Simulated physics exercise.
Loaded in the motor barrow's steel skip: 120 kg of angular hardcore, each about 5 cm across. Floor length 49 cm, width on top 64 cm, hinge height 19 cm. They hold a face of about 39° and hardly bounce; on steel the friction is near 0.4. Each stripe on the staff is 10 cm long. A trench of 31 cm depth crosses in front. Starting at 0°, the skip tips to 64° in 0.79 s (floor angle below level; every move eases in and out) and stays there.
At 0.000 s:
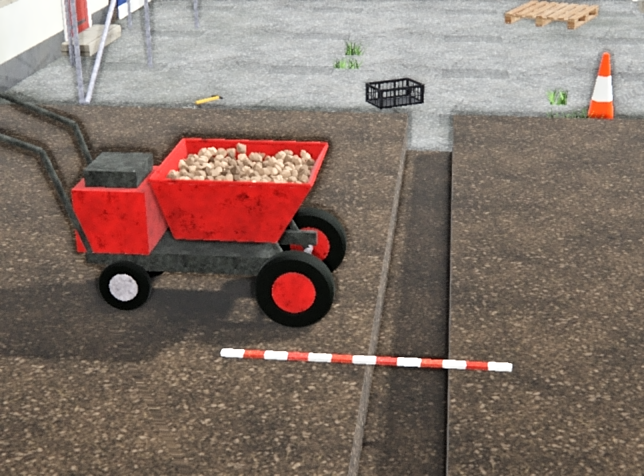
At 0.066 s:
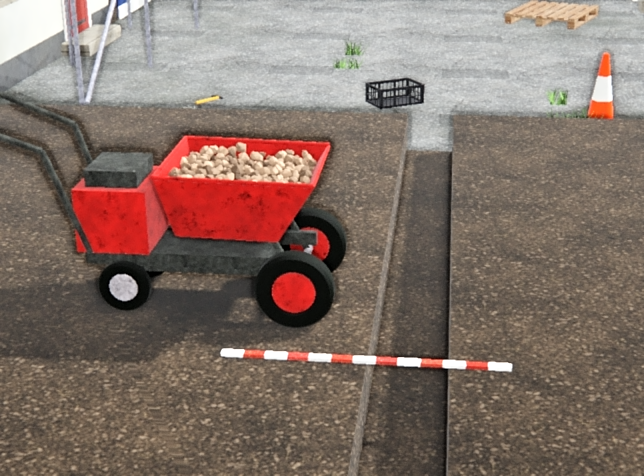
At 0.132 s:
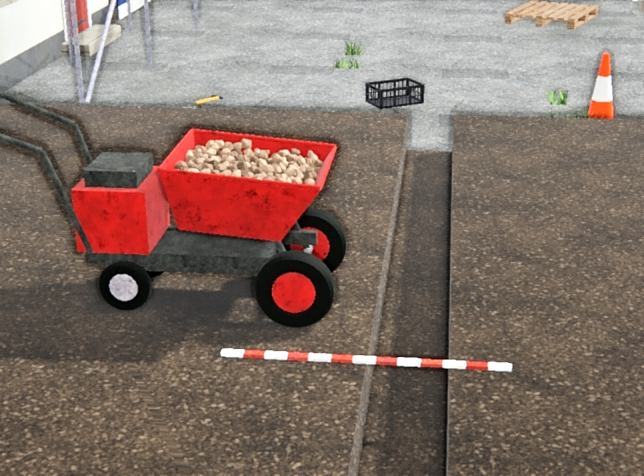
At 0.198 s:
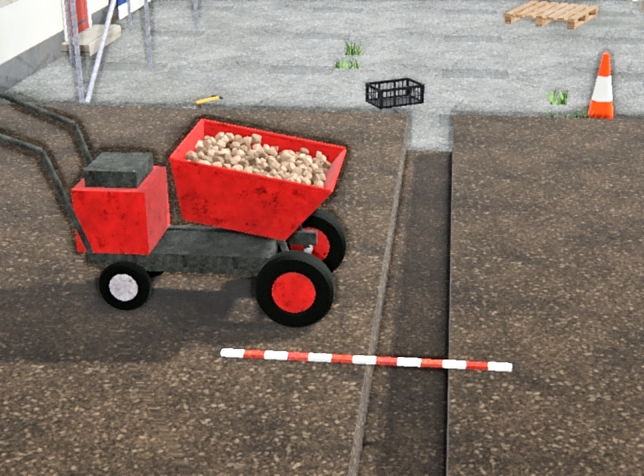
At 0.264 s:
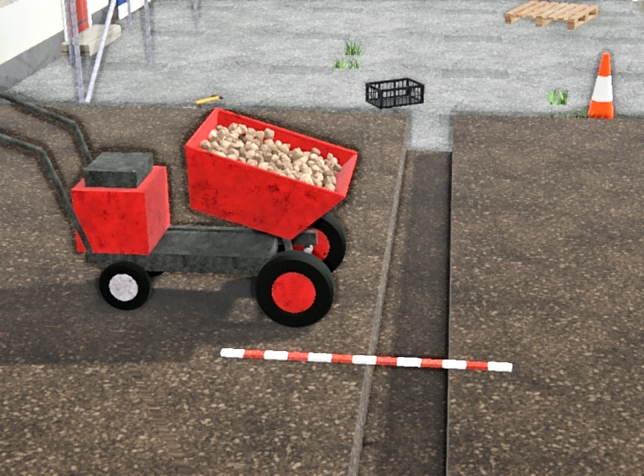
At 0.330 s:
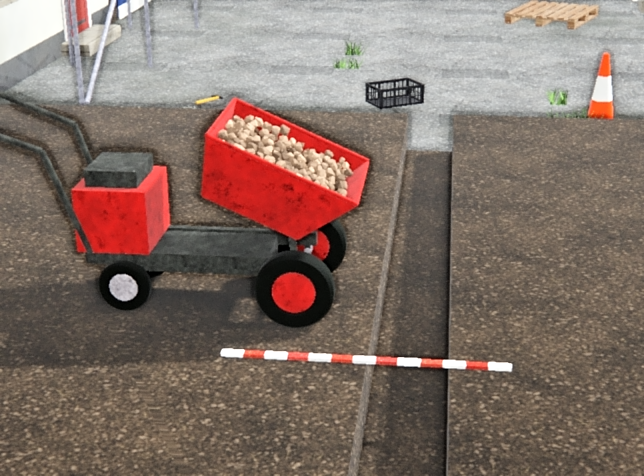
A red motor barrow stands still while its skip of stones tilts toward the right.
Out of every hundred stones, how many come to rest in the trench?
Close to 22 in a hundred.
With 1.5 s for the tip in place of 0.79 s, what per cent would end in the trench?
Then about 25 per cent.
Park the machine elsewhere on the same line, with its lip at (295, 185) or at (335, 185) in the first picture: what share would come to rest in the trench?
First some 30, then 10 per cent.
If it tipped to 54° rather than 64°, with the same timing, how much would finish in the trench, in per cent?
It would be near 15 per cent.
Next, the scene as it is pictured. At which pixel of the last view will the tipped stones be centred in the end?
Around (445, 344).
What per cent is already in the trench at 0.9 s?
Some 10 per cent.
After 0.6 s the floor is at 54°; 100 % in the skip; the foremost stones are at (388, 213).
After 0.9 s the floor is at 64°; 88 % in the skip, 9 % in the trench, 2 % past the trench; the foremost stones are at (468, 298).
After 1.2 s the floor is at 64°; 65 % in the skip, 13 % in the trench, 21 % past the trench; the foremost stones are at (569, 316).
After 3.2 s the floor is at 64°; 57 % in the skip, 22 % in the trench, 21 % past the trench; the foremost stones are at (620, 312).
